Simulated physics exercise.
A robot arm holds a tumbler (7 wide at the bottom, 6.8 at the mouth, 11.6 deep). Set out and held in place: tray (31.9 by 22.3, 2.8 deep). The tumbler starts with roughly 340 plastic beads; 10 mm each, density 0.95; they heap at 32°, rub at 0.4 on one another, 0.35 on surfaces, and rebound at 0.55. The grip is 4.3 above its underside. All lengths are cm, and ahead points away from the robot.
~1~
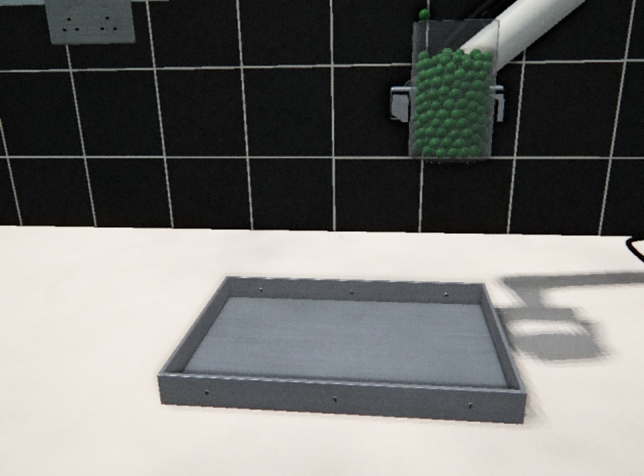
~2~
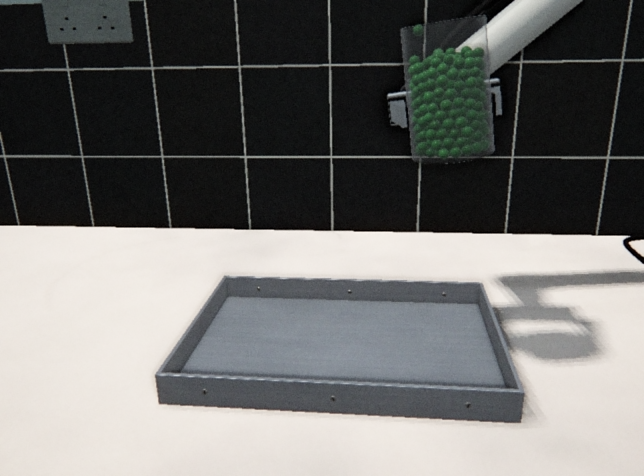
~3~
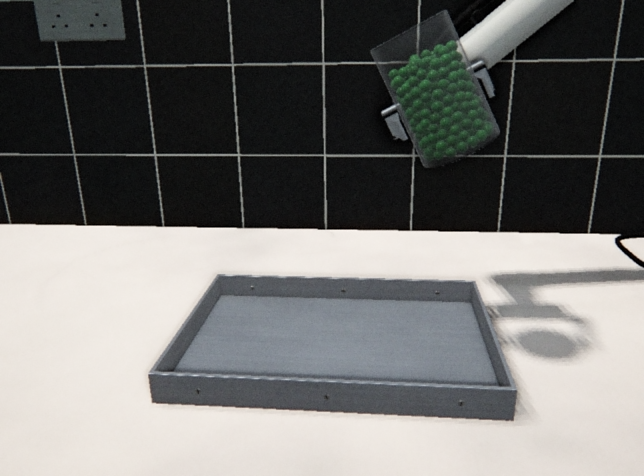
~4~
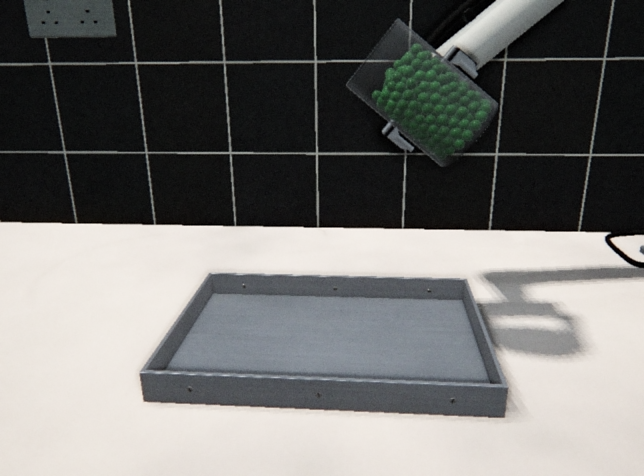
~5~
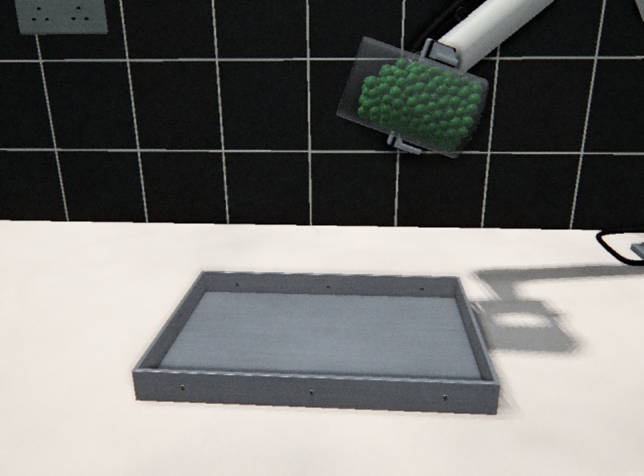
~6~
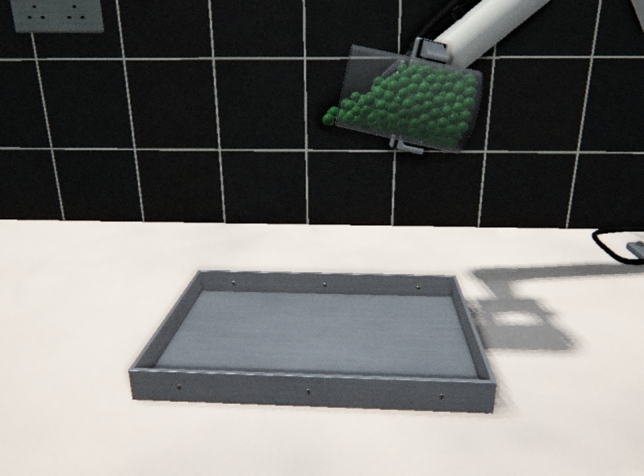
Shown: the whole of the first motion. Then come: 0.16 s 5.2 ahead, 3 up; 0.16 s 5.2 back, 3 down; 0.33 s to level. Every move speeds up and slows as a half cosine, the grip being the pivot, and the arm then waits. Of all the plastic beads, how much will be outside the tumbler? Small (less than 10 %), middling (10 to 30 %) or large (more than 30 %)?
Share outside the tumbler: Large (more than 30 %).
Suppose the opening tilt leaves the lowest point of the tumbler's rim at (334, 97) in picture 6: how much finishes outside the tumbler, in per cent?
Some 15 per cent.
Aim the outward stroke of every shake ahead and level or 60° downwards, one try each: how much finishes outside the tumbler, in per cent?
Some 30 and 5 per cent.
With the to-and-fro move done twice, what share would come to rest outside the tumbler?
Then about 65 per cent.
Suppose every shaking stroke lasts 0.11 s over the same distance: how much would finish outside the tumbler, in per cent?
In that case some 85 per cent.
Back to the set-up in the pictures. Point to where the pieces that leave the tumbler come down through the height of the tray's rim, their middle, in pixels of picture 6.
Around (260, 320).
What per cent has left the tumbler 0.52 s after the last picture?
Near 40 per cent so far.
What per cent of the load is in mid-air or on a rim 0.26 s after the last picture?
About 11 per cent.
Then, 0.26 s after the last picture, tilted 78° forward, highest piece 30 above the table; 303 in the tumbler, 3 in the tray, 38 in flight or on a rim.
Then, 0.52 s after the last picture, tilted 26° forward, highest piece 31 above the table; 202 in the tumbler, 125 in the tray, 17 in flight or on a rim.
Then, 0.85 s after the last picture, level, highest piece 27 above the table; 202 in the tumbler, 134 in the tray, 8 on the table or floor.
Then, 1.90 s after the last picture, level, highest piece 27 above the table; 202 in the tumbler, 134 in the tray, 8 on the table or floor.
Final count, 202 in the tumbler, 134 in the tray, 8 on the table or floor. That is 41 % outside the tumbler.
